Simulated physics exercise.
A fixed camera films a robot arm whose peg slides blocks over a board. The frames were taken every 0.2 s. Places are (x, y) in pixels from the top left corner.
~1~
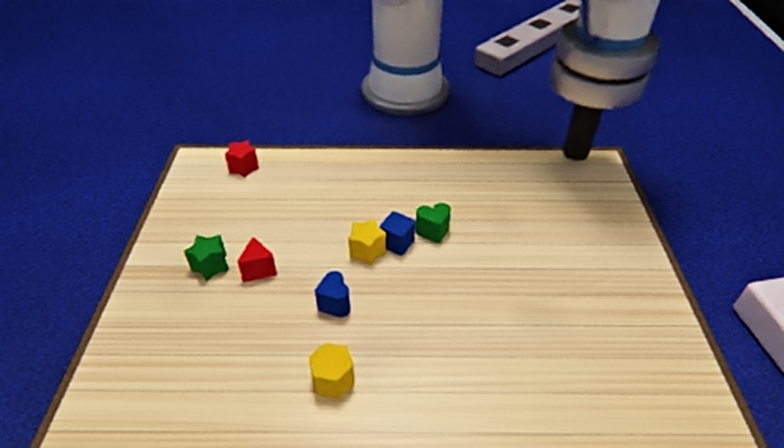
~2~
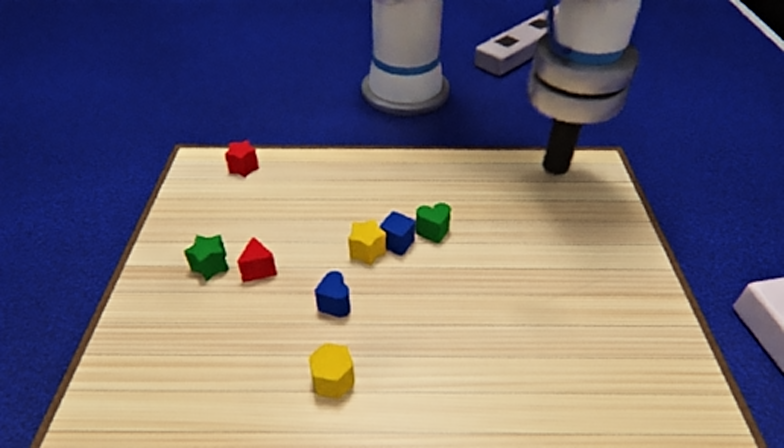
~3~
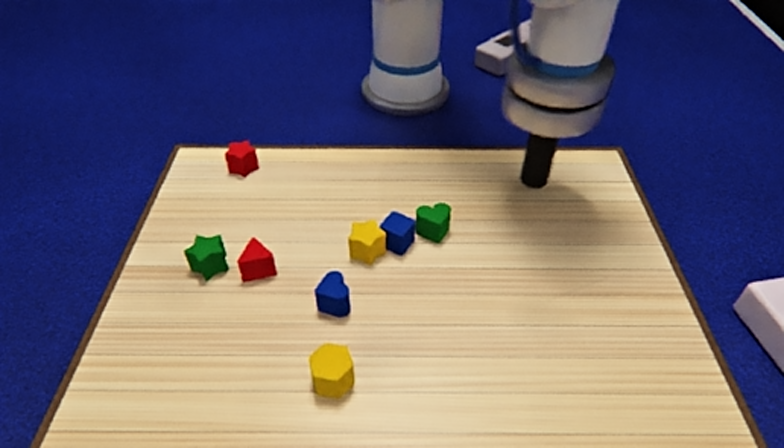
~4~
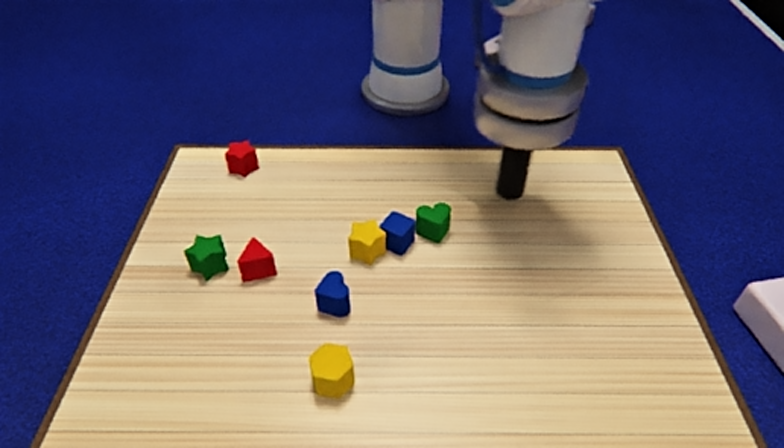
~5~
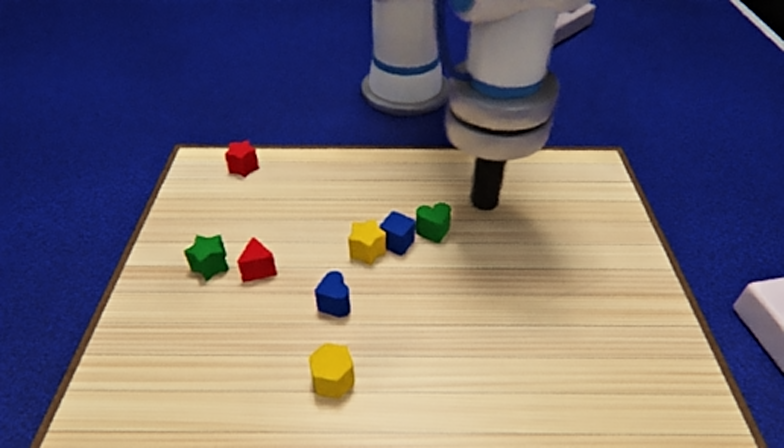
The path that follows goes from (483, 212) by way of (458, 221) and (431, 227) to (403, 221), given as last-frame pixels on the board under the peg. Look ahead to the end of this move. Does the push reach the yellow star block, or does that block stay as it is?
Displaced, by a centimetre or more.
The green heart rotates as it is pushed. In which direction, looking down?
Anticlockwise.
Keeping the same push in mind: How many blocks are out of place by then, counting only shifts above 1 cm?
Once the path ends, three or more blocks will have shifted.
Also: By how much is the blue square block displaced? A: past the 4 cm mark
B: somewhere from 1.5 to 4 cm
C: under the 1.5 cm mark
Option B.
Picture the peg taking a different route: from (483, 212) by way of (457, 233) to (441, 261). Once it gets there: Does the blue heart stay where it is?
Yes
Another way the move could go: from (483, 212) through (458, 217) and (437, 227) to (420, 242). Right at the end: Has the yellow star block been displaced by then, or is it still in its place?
Answer: Moved.
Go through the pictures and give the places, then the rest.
Lower end of the peg at (575, 153), tops of blocks, yellow star block at (366, 231), blue square block at (397, 223), green heart at (435, 212), in the first frame.
Peg at (556, 167), blocks as before, in the second frame.
Peg at (534, 180), blocks as before, in the third frame.
Peg at (510, 191), blocks as before, in the fourth frame.
Peg at (484, 201), yellow star block at (366, 231), blue square block at (397, 223), green heart at (435, 212), in the fifth frame.
On the path given first. Halfway along, peg at (446, 215); yellow star block at (359, 233); blue square block at (390, 228), turned 25° clockwise; green heart at (422, 221), turned 15° anticlockwise.
At the end, peg at (404, 210); yellow star block at (352, 235), turned 30° clockwise; blue square block at (383, 239), turned 50° clockwise; green heart at (409, 226), turned 75° anticlockwise.
